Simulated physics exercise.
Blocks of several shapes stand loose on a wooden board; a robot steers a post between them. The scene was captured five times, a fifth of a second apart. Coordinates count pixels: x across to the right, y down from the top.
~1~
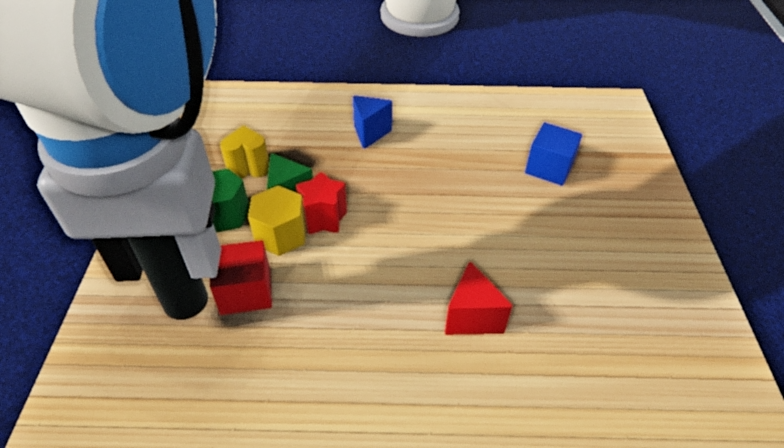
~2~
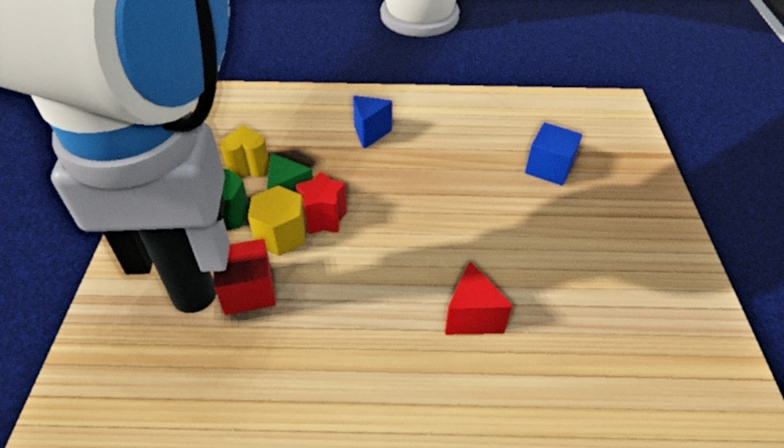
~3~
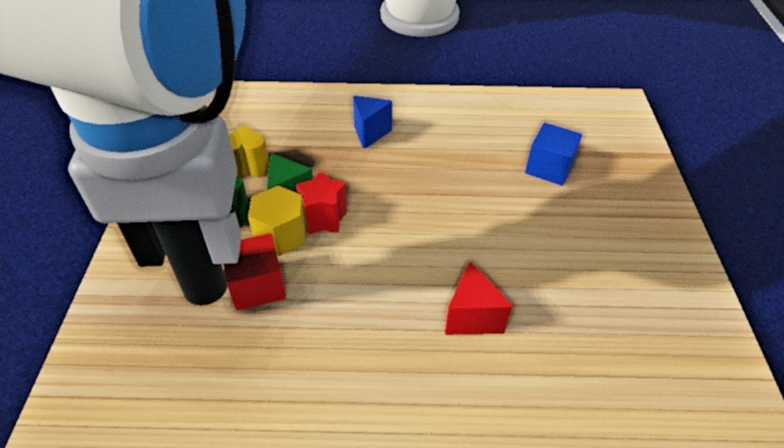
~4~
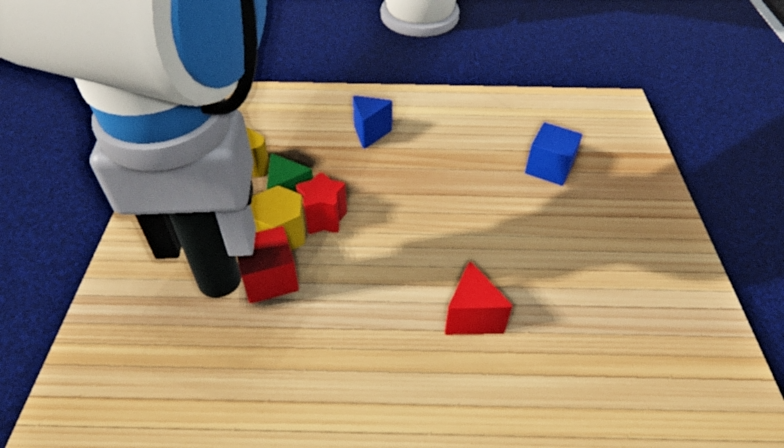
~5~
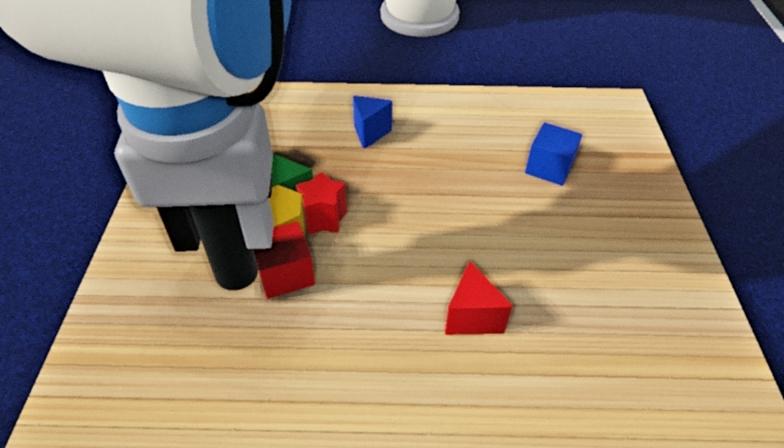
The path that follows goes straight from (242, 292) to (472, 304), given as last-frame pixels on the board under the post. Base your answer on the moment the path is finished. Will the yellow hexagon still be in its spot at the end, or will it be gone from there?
Undisturbed, or as good as.
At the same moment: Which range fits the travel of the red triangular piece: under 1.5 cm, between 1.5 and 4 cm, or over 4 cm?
The middle band: 1.5 to 4 cm.
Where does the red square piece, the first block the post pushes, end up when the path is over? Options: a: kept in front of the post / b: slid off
That would be b.
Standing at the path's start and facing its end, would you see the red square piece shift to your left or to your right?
Goes left.
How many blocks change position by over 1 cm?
Two blocks, no more.
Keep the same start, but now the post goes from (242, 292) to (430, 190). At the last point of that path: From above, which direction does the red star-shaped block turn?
Prediction: Counterclockwise.
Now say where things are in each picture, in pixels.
In the first frame, post tip at (186, 302); block tops, yellow hexagon at (276, 206); red square piece at (237, 263); red triangular piece at (477, 291).
In the second frame, post at (195, 296); red square piece at (240, 262).
In the third frame, post at (206, 288); red square piece at (250, 257).
In the fourth frame, post at (220, 281); red square piece at (263, 250).
In the fifth frame, post at (237, 274); yellow hexagon at (276, 205); red square piece at (280, 245); red triangular piece at (477, 291).
The first path, step by step. One third of the way, post at (317, 277); red square piece at (327, 231), turned 60° anticlockwise.
Two thirds of the way, post at (396, 281); red square piece at (328, 230), turned 65° anticlockwise.
At the end, post at (476, 286); yellow hexagon in place; red square piece at (328, 230), turned 65° anticlockwise; red triangular piece at (513, 300), turned 25° clockwise.
